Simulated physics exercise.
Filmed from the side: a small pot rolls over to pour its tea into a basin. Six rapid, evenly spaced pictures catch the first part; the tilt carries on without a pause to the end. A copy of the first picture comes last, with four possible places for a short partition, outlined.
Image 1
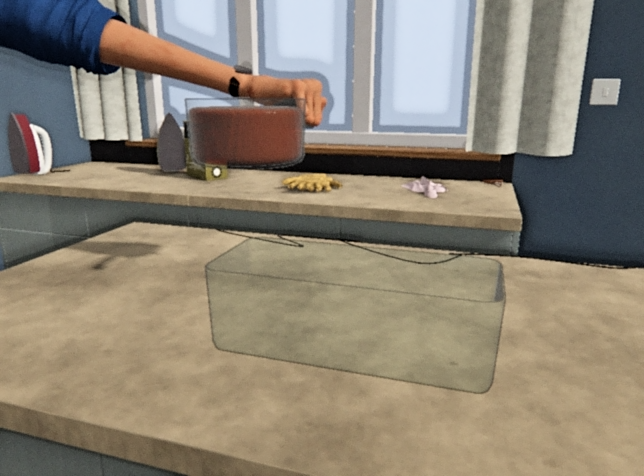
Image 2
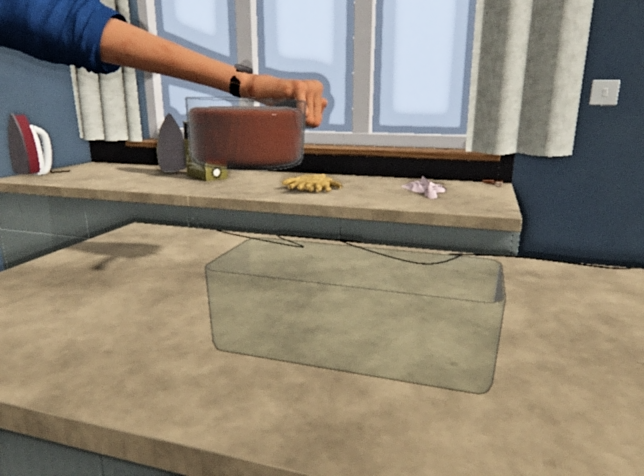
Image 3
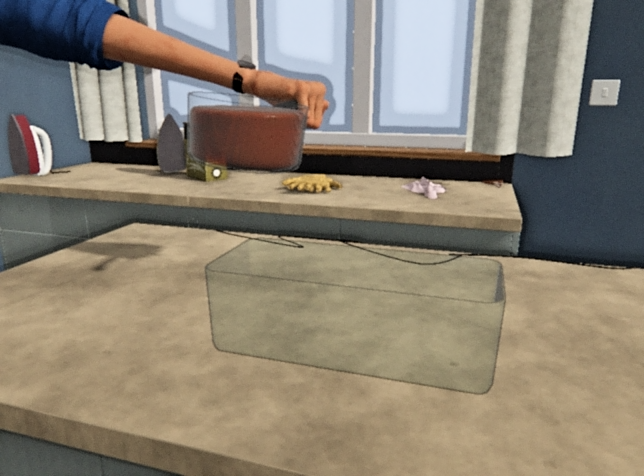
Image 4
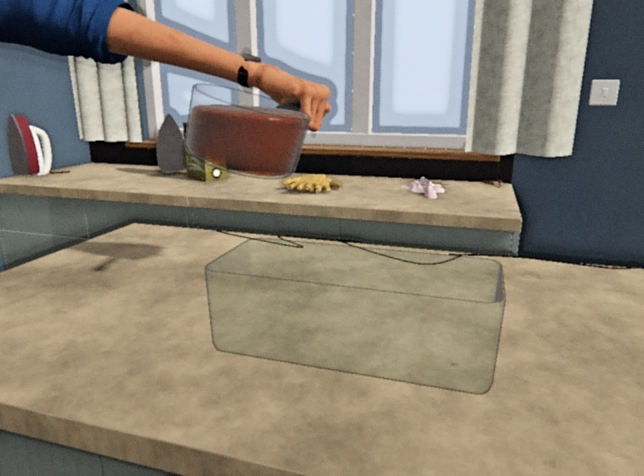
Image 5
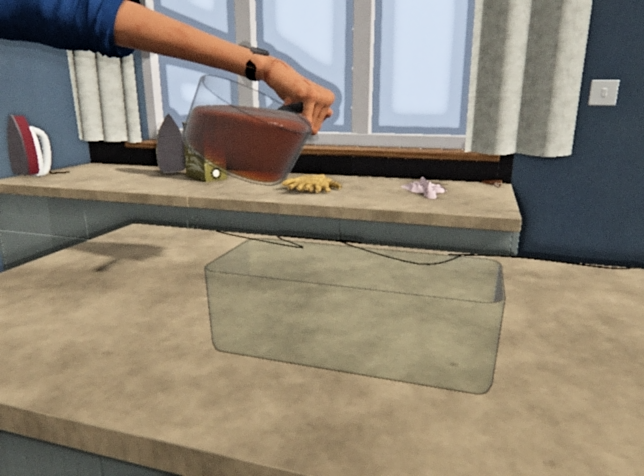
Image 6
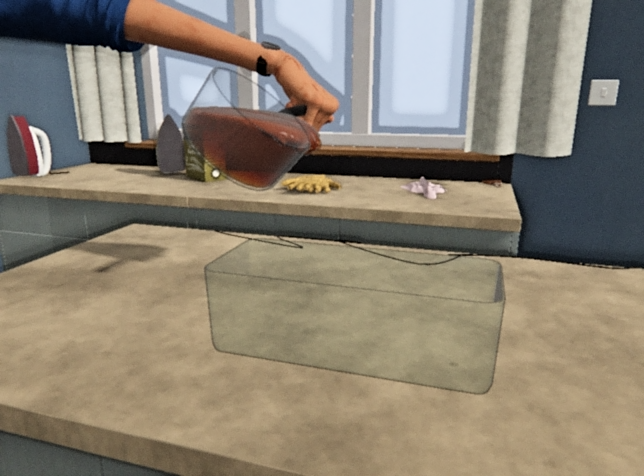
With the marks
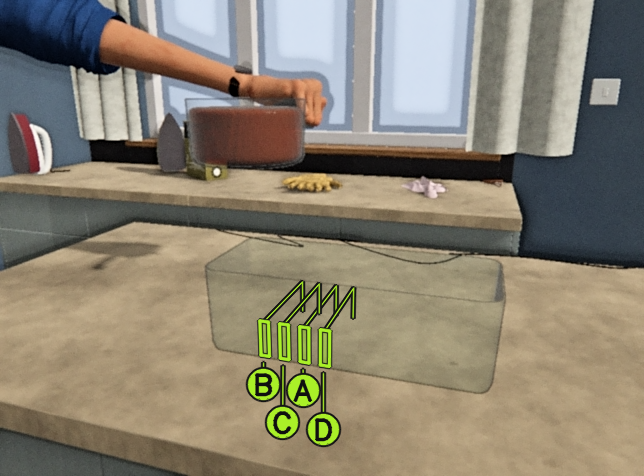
A small clear pot of reddish-brown tea, held by a hand above an empty see-through basin, stayed upright at first, then tilted steadily to the right until tea began slipping over its lip.
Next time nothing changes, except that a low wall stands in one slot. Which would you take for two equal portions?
The answer is place D.
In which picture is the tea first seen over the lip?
In picture 5.
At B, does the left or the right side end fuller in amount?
The right side.
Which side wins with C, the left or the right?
The right side.
On the marked copy, A at (303, 369); B at (263, 362); C at (283, 366); D at (323, 373).
For place A, about 31 % ends left of the wall and 67 % right of it.
For place B, about 7 % ends left of the wall and 88 % right of it; 5 % is lost outside.
For place C, about 9 % ends left of the wall and 88 % right of it; 3 % is lost outside.
For place D, about 51 % ends left of the wall and 45 % right of it; 4 % is lost outside.
